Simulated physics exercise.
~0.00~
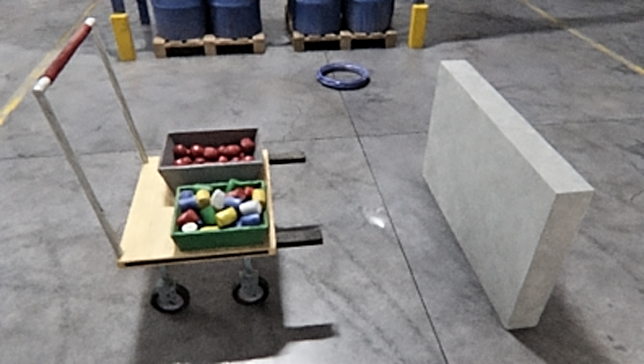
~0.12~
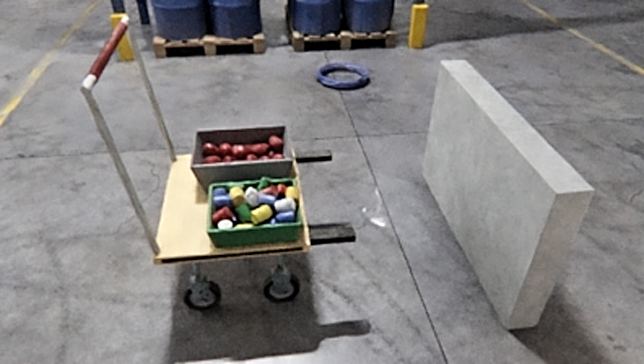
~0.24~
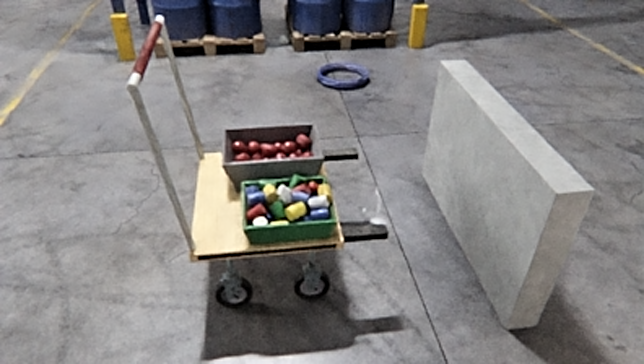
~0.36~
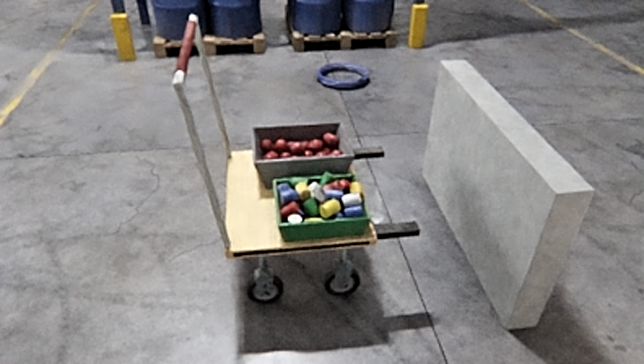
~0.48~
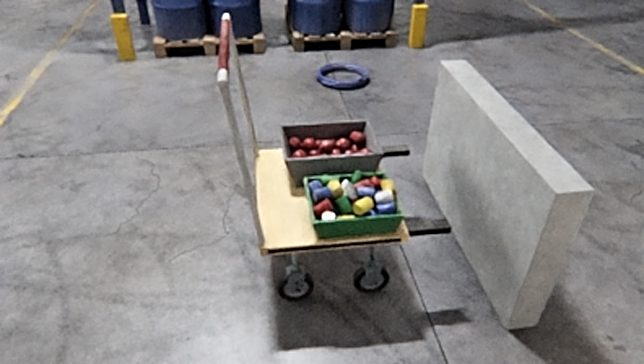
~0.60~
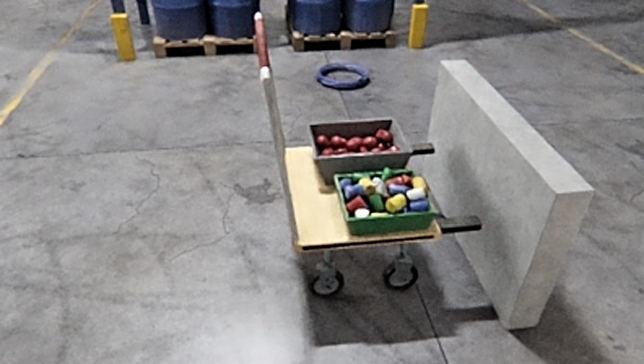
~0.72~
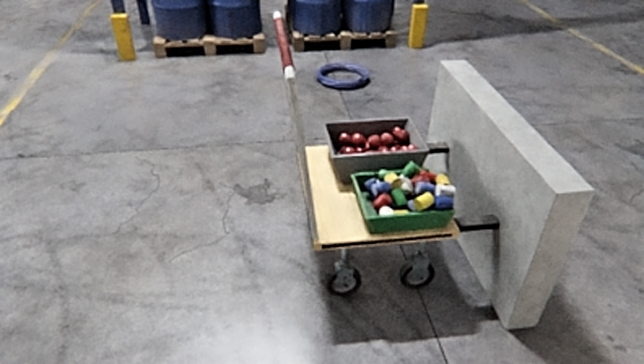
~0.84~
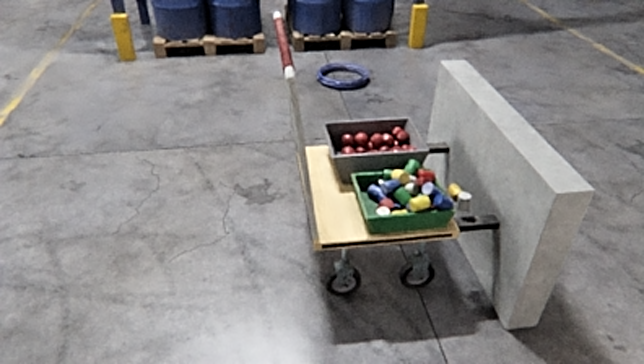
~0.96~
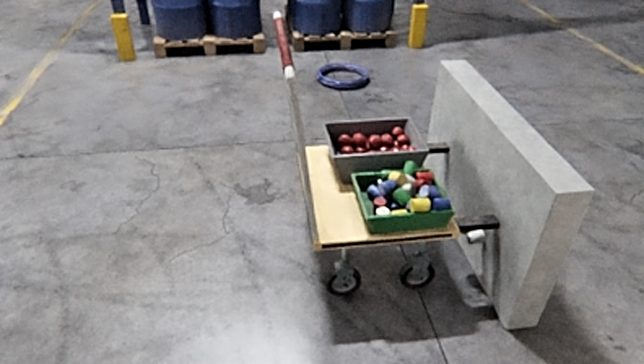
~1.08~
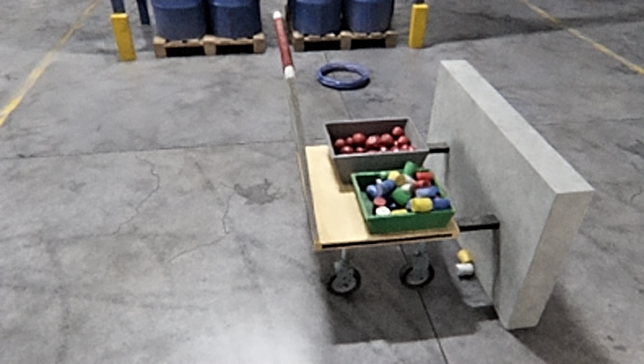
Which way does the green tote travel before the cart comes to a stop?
The green tote travels to the right, riding on the cart until it stops at the wall.
